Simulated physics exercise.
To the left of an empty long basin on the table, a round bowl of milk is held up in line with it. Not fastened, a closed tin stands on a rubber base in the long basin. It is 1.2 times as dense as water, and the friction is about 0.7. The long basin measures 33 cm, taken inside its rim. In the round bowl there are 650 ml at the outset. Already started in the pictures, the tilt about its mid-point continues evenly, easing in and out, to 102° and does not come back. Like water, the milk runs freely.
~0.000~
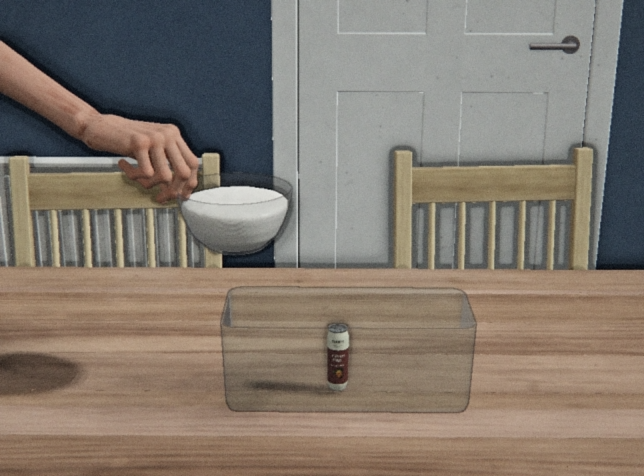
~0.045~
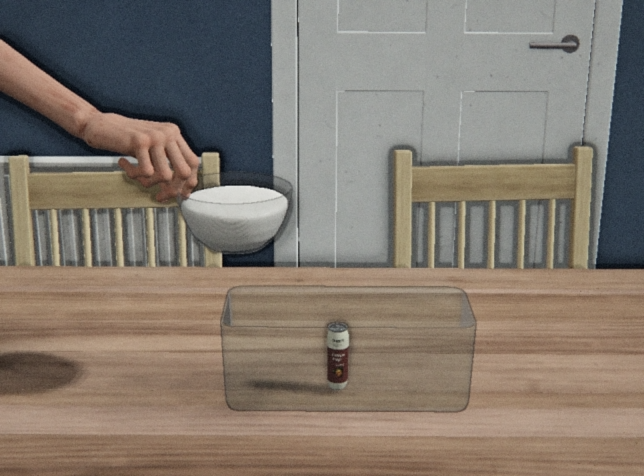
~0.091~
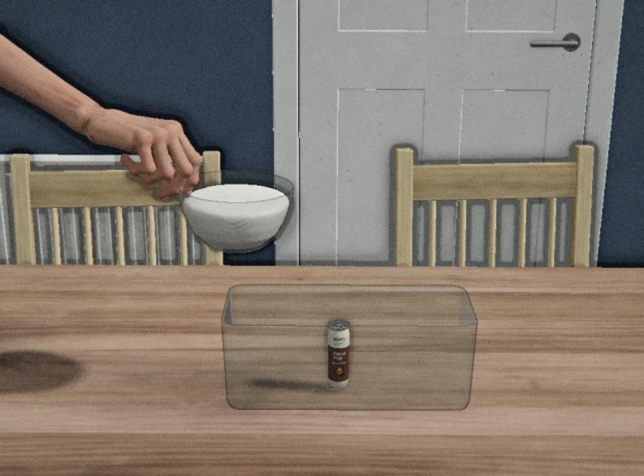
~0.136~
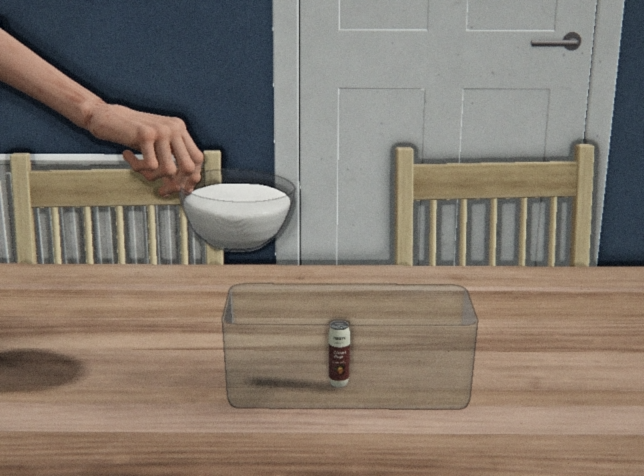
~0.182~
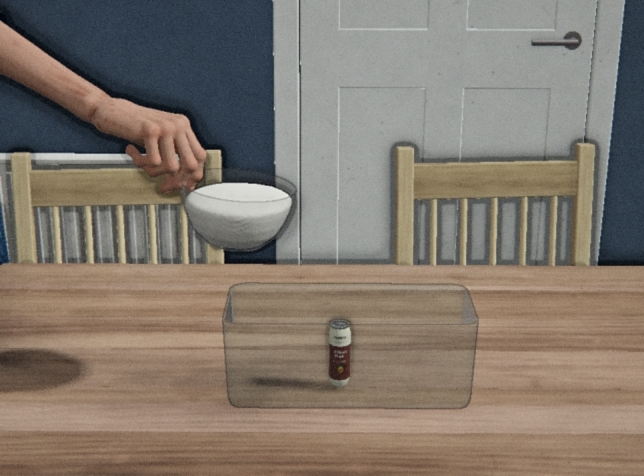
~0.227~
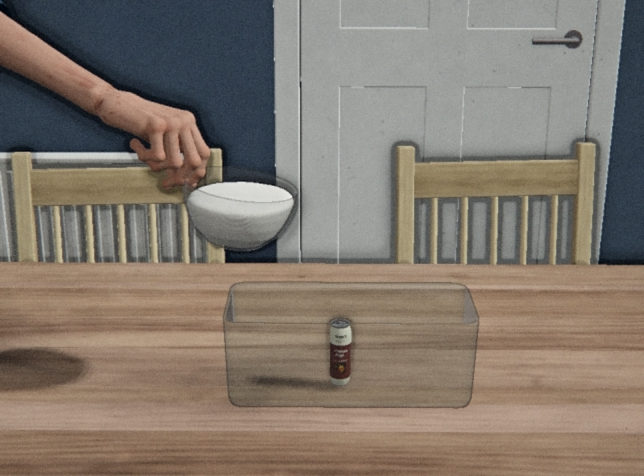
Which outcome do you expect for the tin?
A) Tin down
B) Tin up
(B) Tin up.
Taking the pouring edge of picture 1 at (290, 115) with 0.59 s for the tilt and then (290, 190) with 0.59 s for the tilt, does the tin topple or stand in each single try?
In the first try it remains standing; in the second it comes down.
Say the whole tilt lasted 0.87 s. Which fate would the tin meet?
So the tin will hold steady.
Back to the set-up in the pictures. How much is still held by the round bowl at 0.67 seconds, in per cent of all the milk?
60 %.
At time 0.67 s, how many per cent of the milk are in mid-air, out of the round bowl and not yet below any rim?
Near 30 per cent of it all.
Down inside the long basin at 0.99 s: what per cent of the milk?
Close to 86 in a hundred.
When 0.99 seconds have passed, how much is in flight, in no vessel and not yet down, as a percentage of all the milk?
Something like 9 per cent is in the air then.
Then, 0.67 s in, the tilt is 61° and 60 per cent is still to pour; the tin stands where it began.
Then, 0.99 s in, the tilt is 95° and 5 per cent is still to pour; the tin stands where it began.
Then, 1.32 s in, the tilt is 102° and 0 per cent is still to pour; the tin stands where it began.
Then, 1.69 s in, the tilt is 102° and 0 per cent is still to pour; the tin stands where it began.
Finally, the tin stands where it began.
